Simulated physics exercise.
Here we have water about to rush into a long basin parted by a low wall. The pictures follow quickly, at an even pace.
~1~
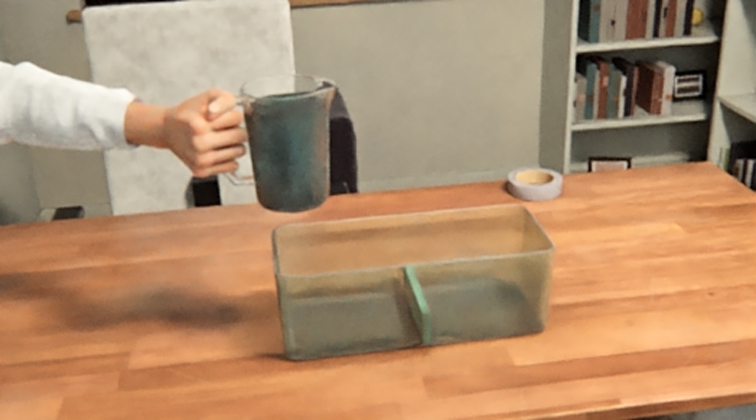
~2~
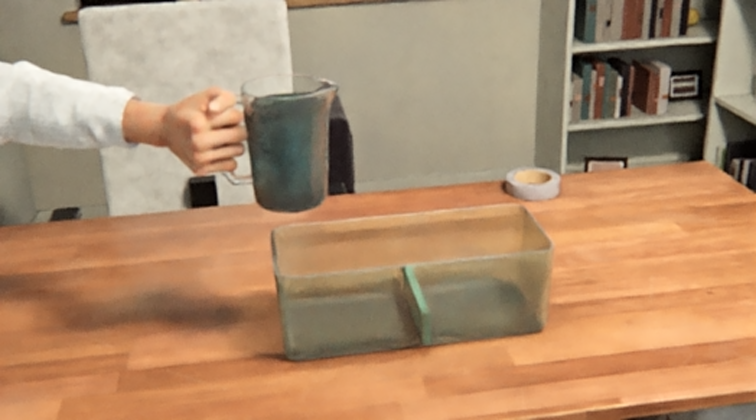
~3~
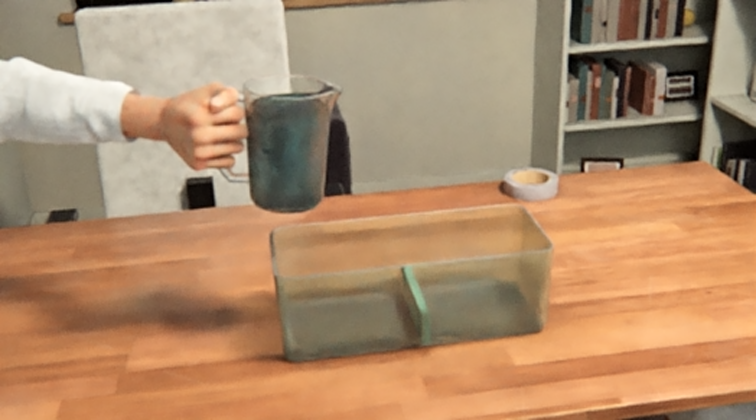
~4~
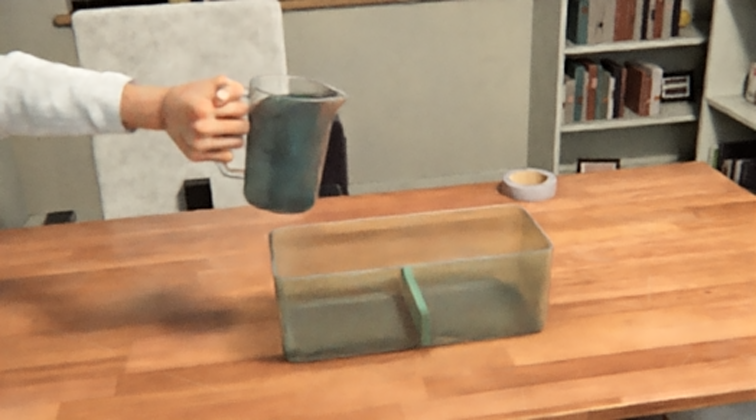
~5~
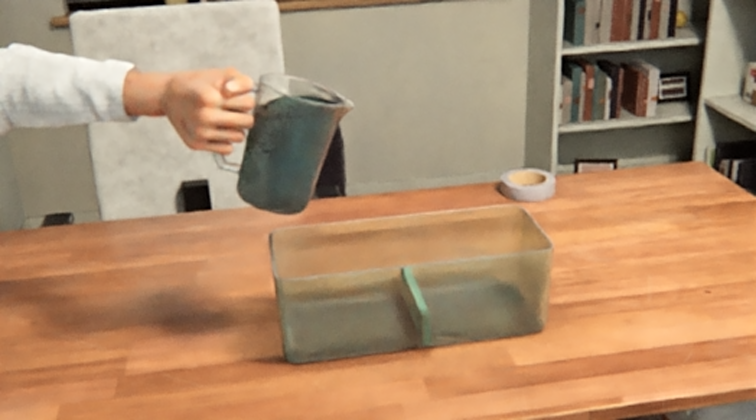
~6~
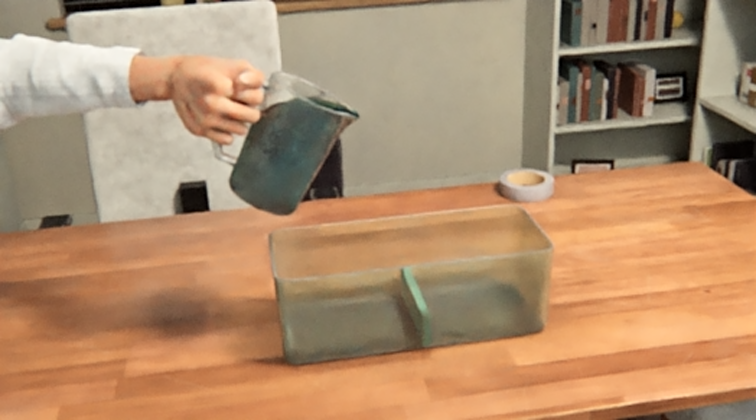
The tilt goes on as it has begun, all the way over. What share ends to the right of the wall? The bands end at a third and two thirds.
In the end from a third to two thirds is right of the wall.
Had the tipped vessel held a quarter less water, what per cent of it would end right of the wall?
Near 35 %.
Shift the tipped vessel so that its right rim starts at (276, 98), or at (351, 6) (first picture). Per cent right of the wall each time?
About 5 and 90 per cent.
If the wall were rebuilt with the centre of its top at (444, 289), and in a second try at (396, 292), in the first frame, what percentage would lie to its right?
Near 5 % and 90 %.
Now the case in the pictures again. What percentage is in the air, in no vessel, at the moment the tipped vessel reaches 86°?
Close to 20 per cent.
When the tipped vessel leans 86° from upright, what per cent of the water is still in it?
About 70 per cent.
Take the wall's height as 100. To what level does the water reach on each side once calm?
The left part 30 per cent, the right part 40.
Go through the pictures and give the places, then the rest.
The first frame shows tilt 0°; pouring edge (339, 84); surface from (245, 106) to (327, 100); the long basin's rim runs from (274, 253) to (539, 227); the wall's top is at (416, 288).
The second frame shows tilt 1°; pouring edge (340, 85); surface from (245, 105) to (327, 101).
The third frame shows tilt 5°; pouring edge (343, 89); surface from (247, 105) to (329, 102).
The fourth frame shows tilt 12°; pouring edge (348, 95); surface from (250, 108) to (334, 104).
The fifth frame shows tilt 20°; pouring edge (354, 105); surface from (252, 120) to (343, 104).
The sixth frame shows tilt 30°; pouring edge (360, 117); surface from (248, 136) to (356, 109).
A moment on, the tilt is 86° and 70 per cent is still to pour, 1 is left of the wall and 9 right of it.
Next, the tilt is 105° and 24 per cent is still to pour, 22 is left of the wall and 35 right of it.
Then the tilt is 105° and 3 per cent is still to pour, 40 is left of the wall and 52 right of it.
Later the tilt is 105° and 0 per cent is still to pour, 46 is left of the wall and 52 right of it.
Finally, 47 per cent lies left of the wall, 53 right of it and 1 outside.
